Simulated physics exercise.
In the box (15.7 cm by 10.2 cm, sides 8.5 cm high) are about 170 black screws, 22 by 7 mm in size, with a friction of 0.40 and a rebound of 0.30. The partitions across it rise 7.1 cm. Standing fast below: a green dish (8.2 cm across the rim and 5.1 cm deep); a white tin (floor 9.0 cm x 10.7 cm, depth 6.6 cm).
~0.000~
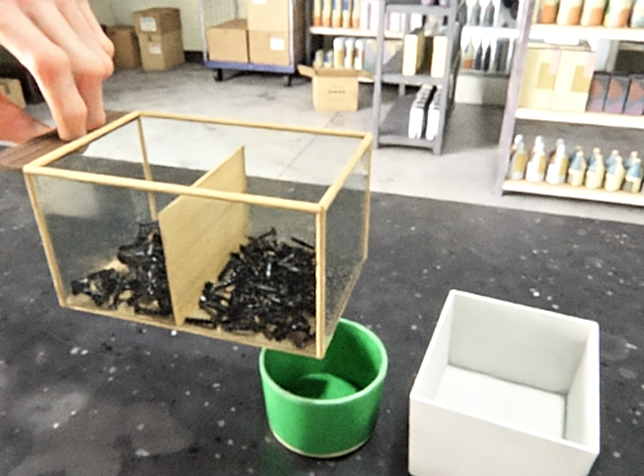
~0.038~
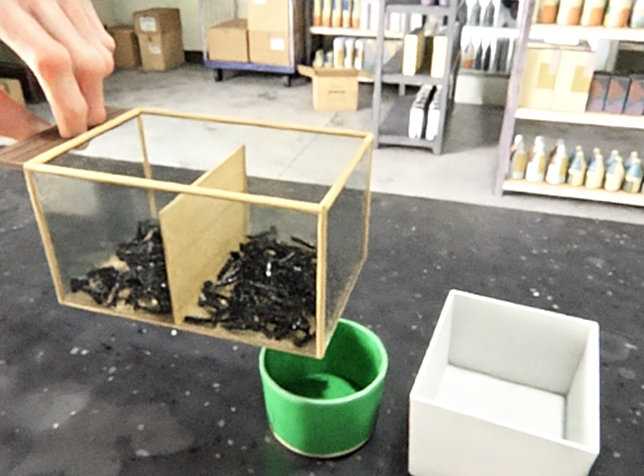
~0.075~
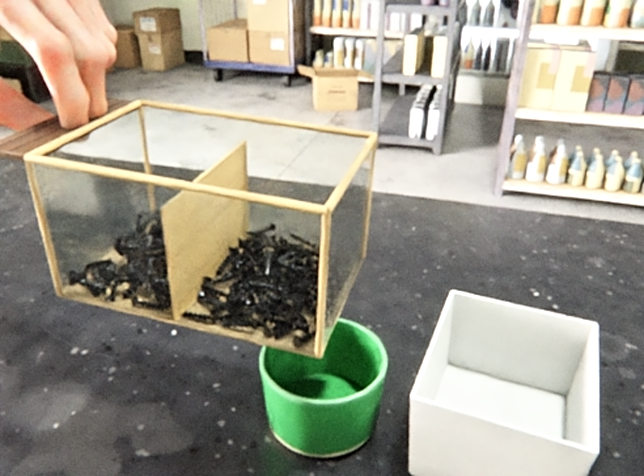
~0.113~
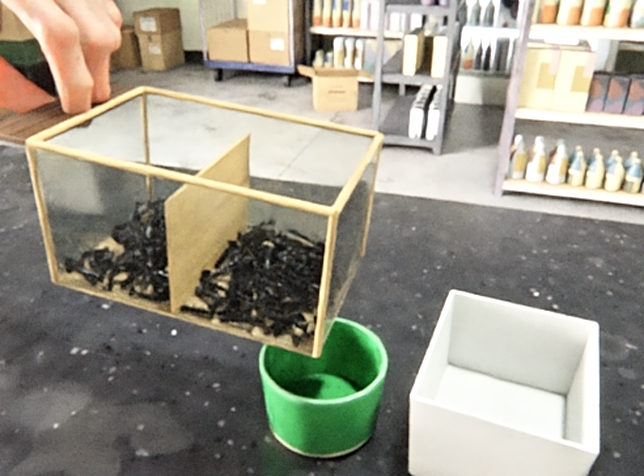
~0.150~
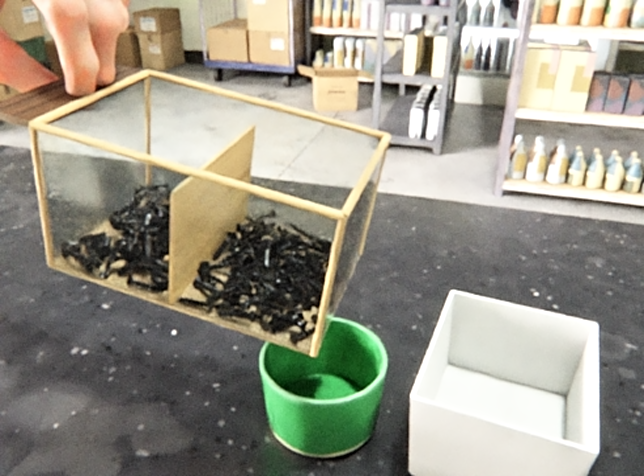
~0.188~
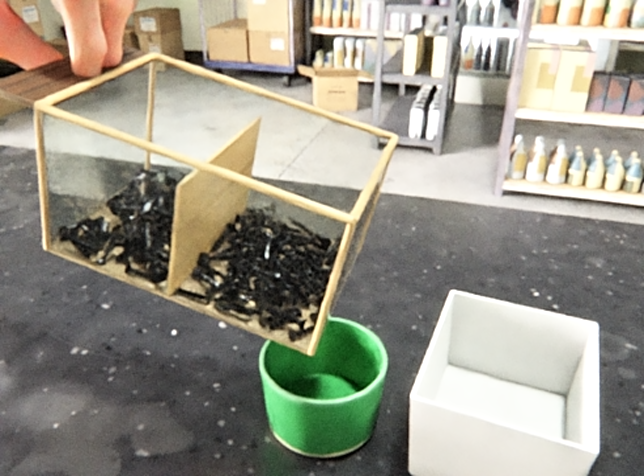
Above a dark speckled table, a hand tilts a divided clear box of black screws rightward.
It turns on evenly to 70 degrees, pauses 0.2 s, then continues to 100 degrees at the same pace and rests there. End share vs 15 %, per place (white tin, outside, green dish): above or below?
White tin: Below, outside: Below, green dish: Below.
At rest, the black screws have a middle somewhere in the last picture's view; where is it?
Somewhere about (381, 272) in the final view.
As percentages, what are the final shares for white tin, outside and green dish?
White tin: 10 %, outside: 10 %, green dish: 0 %.
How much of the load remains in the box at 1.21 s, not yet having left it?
I'd put it at about 100 in a hundred.
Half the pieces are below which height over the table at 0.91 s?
20 centimetres, roughly.
Then, at 0.58 s, tilt 57 degrees; box 100 %; middle of all pieces near (259, 175).
After 0.91 s, tilt 70 degrees; box 100 %; middle of all pieces near (298, 183).
After 1.21 s, tilt 91 degrees; box 100 %; middle of all pieces near (335, 179).
After 1.50 s, tilt 100 degrees; box 100 %; middle of all pieces near (386, 211).
By 3.0 s all is still; green dish 0 %, white tin 10 %, box 80 %, outside 10 %.
